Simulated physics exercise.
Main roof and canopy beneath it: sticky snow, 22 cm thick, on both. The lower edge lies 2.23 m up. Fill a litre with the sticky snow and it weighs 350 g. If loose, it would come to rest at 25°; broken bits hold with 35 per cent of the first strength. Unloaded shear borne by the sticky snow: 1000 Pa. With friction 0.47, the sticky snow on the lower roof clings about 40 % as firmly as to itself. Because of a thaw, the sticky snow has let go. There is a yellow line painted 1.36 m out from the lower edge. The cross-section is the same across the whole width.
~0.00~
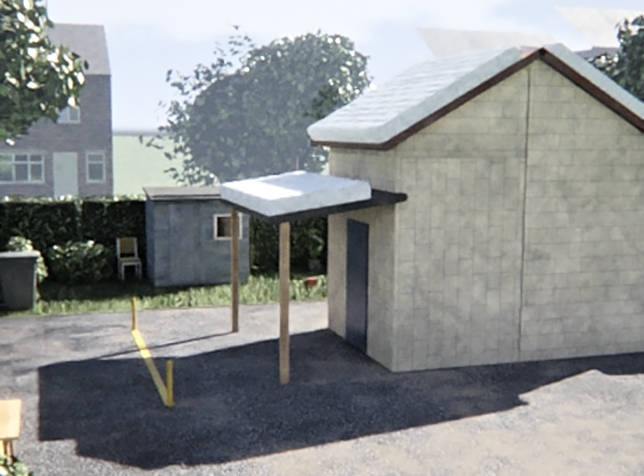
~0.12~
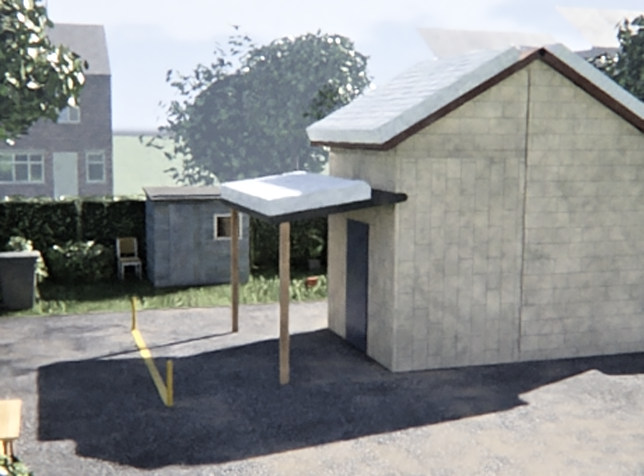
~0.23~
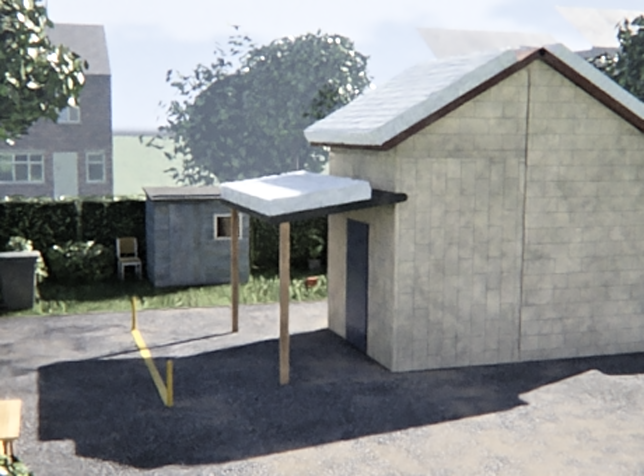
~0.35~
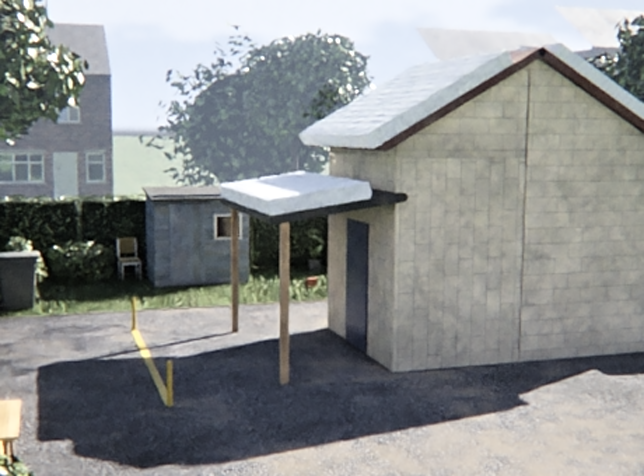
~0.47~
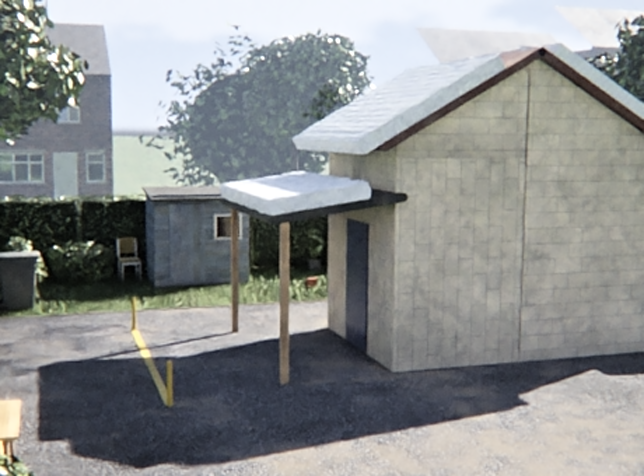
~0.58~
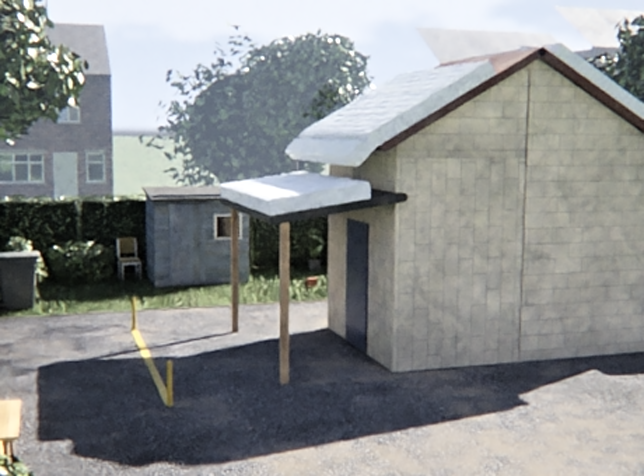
A pale block-walled building with a pitched roof stands at the right of a paved yard, seen from slightly above. A snow-covered canopy on wooden posts juts left over its dark door, with a yellow line on the shadowed ground, a grey shed, hedge, trees and brick house behind. The white snow on the main roof slides slowly down to the left, poking a little past the edge above the canopy and starting to crack, while the camera and everything else stay still.
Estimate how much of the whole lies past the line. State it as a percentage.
0 %.
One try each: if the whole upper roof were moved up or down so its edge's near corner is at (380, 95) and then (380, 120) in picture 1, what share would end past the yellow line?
It would be 25 percent for the first setting and 10 percent for the second.
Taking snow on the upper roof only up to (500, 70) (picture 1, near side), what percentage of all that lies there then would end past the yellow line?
In that case some 0 per cent.
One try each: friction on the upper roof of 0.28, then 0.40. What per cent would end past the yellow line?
0 %, then 0 %.
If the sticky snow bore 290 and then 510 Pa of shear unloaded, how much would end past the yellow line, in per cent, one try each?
Expect about 20 in a hundred, then about 7 in a hundred.
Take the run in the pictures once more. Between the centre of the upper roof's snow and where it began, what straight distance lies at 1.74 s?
About 2.2 m.
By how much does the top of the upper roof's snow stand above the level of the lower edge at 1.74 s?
About 1.0 m.
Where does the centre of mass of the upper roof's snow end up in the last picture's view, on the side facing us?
At about (311, 219).
After 1.11 s, none is below the lower edge and 0 % is past the line.
After 1.74 s, none is below the lower edge and 0 % is past the line.
After 2.37 s, 15 % is below the lower edge and 0 % is past the line.
After 3.00 s, 15 % is below the lower edge and 0 % is past the line.
After 3.10 s, at the end, 15 % is below the lower edge and 0 % is past the line.
